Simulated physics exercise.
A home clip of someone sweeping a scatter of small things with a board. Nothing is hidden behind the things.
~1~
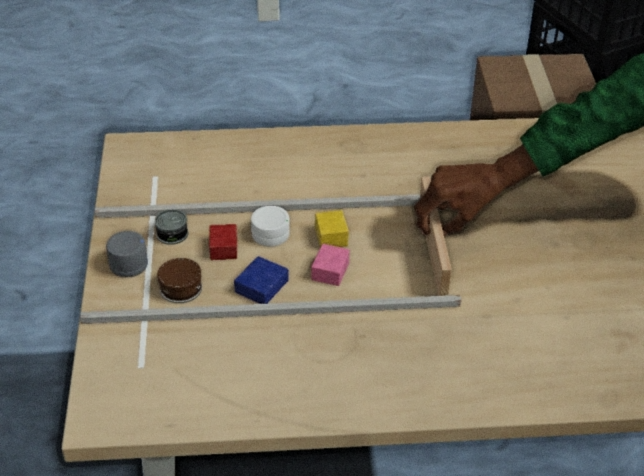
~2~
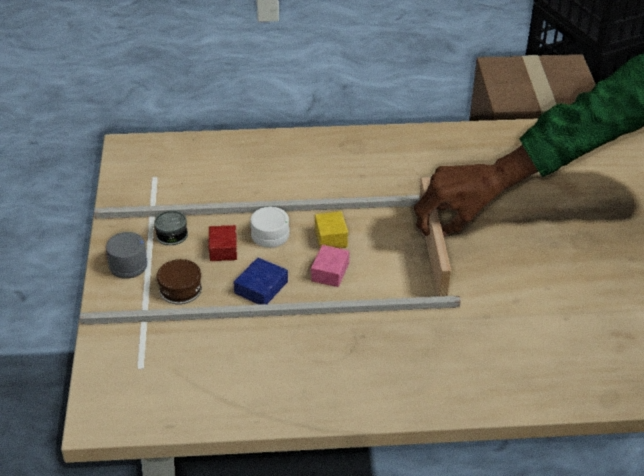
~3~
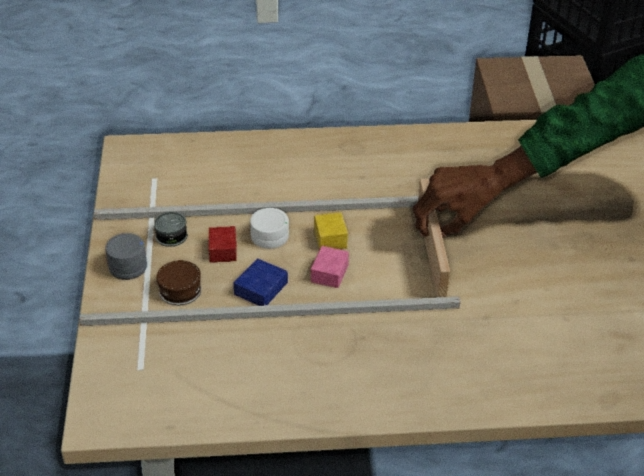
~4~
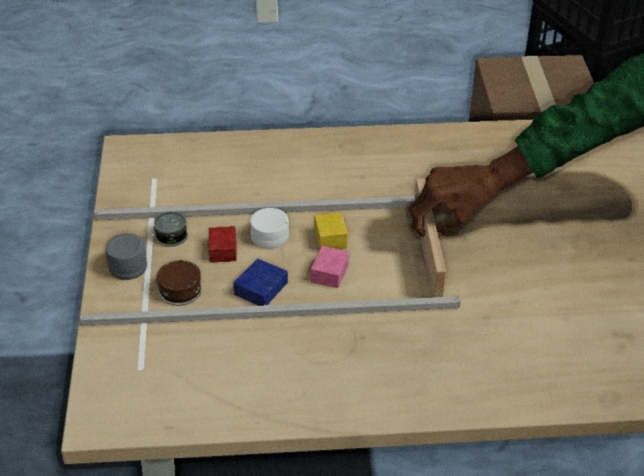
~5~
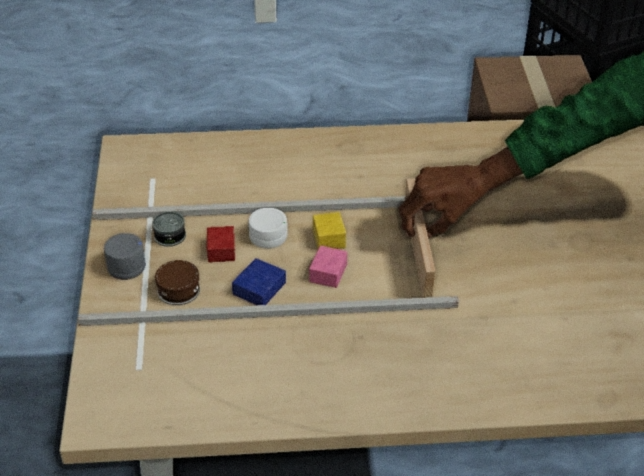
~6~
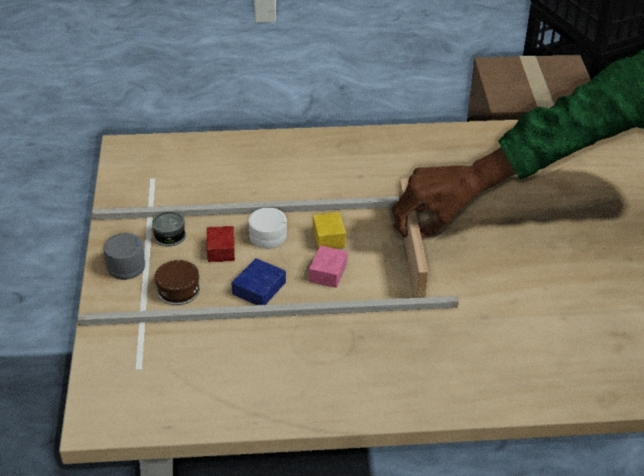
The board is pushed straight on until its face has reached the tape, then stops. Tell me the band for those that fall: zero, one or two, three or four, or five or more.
The number that fall off is three or four.
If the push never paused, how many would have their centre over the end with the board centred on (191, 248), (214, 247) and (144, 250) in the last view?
Place by place, 0, 0 and 3.
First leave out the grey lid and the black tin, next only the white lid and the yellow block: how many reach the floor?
It would be 1 and 1.
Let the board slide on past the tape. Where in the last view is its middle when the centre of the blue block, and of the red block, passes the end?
Near (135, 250) and (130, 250).
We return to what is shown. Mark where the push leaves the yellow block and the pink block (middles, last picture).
The yellow block stops around (133, 239); the pink block around (130, 278).
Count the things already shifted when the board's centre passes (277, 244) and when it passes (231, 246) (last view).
First 5, then 7.
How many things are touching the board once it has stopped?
That makes 2.
A little later, none off yet; grey lid at rest near (125, 256); black tin at rest near (169, 229); brown pot at rest near (178, 283).
Next, none off yet; grey lid at rest near (125, 256); black tin at rest near (169, 229); brown pot moving near (174, 283).
Later still, none off yet; grey lid shifted a little near (111, 257); black tin shifted well along near (114, 228); brown pot shifted well along near (105, 288).
When it is over, the number that fall off is three or four; down, brown pot, black tin and grey lid.
